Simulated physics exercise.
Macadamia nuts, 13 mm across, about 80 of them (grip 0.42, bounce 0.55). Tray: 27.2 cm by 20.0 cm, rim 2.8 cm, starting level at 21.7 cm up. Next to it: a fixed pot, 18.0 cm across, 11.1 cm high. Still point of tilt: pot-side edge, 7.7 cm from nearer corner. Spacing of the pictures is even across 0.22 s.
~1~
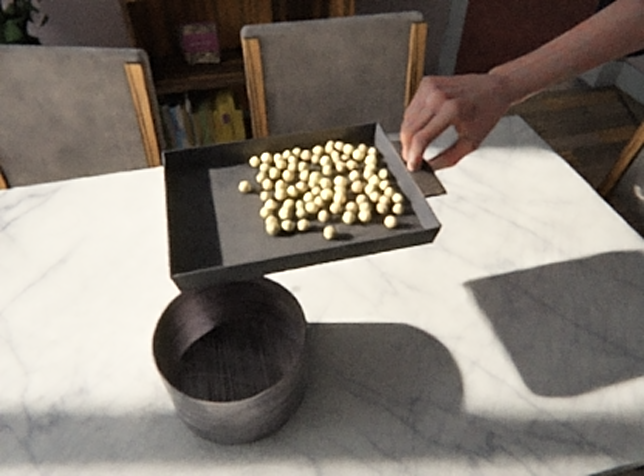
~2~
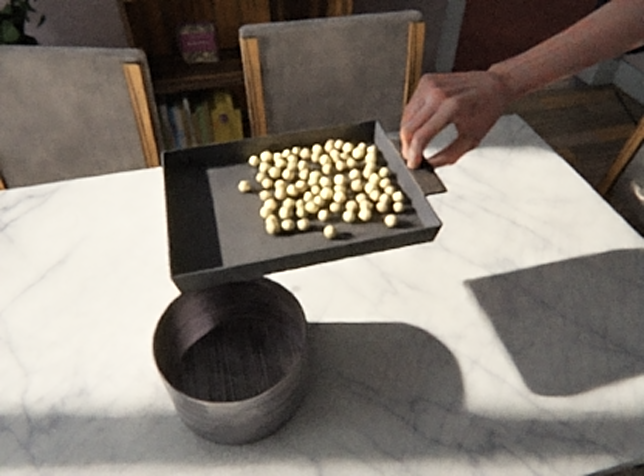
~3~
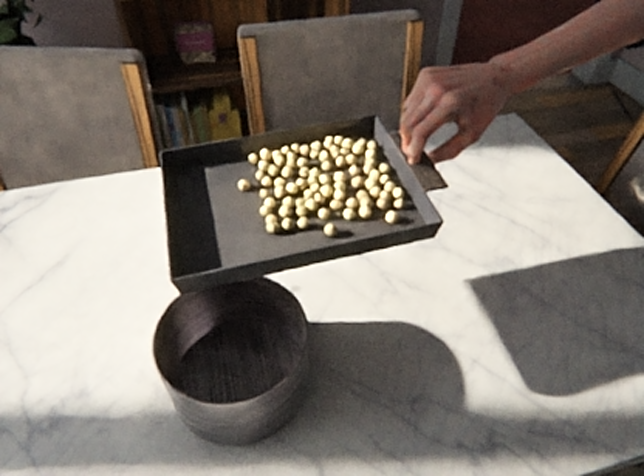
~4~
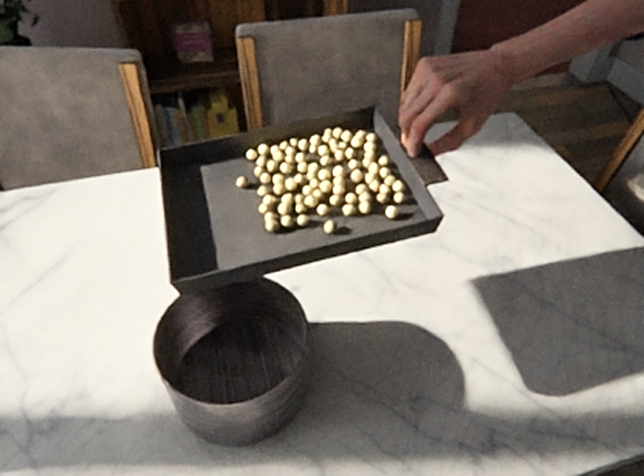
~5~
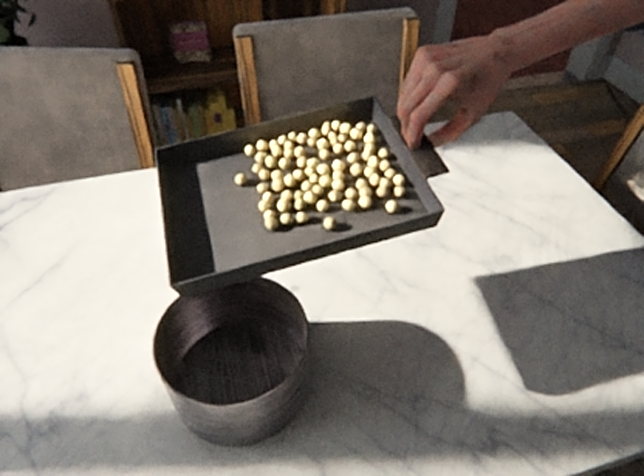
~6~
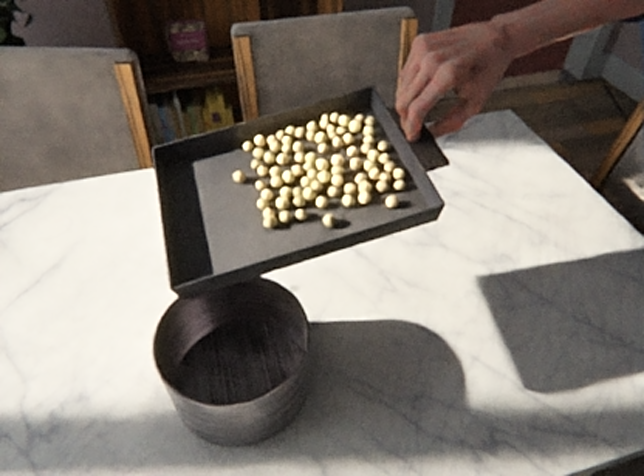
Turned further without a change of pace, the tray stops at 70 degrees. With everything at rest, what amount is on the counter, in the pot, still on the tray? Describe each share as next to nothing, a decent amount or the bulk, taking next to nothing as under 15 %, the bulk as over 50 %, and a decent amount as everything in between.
Counter - next to nothing; pot - next to nothing; left on the tray - the bulk.
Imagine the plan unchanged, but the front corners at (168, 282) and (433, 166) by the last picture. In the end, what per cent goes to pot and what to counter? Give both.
Pot: 0, counter: 30.
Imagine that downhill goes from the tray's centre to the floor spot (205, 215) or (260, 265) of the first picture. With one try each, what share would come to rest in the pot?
Estimate: Some 0 % and some 10 % respectively.
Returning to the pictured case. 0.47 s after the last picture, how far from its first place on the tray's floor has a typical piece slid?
14 cm.
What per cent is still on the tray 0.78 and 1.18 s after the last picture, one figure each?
I'd say roughly 100, then roughly 95.
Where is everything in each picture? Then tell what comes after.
In the first frame, tray tilt 0 degrees, front corners at (174, 273) and (437, 224); middle of the pieces at (326, 184); pot at (230, 330).
In the second frame, tray tilt 0 degrees, front corners at (174, 274) and (438, 223); middle of the pieces at (326, 183).
In the third frame, tray tilt 2 degrees, front corners at (174, 276) and (438, 219); middle of the pieces at (325, 180).
In the fourth frame, tray tilt 5 degrees, front corners at (174, 279) and (439, 214), lowest corner left front; middle of the pieces at (325, 175).
In the fifth frame, tray tilt 7 degrees, front corners at (174, 281) and (439, 208), lowest corner left front; middle of the pieces at (324, 170).
In the sixth frame, tray tilt 10 degrees, front corners at (174, 284) and (440, 202), lowest corner left front; middle of the pieces at (322, 165); pot at (232, 332).
Then, 0.47 s after the last picture, tilt 39 degrees; the tray holds 100 %, the pot 0 %.
Then, 0.78 s after the last picture, tilt 58 degrees; the tray holds 100 %, the pot 0 %.
Then, 1.18 s after the last picture, tilt 70 degrees; the tray holds 95 %, the pot 0 %.
In the end, counter 5 %, pot 5 %, tray 90 %.
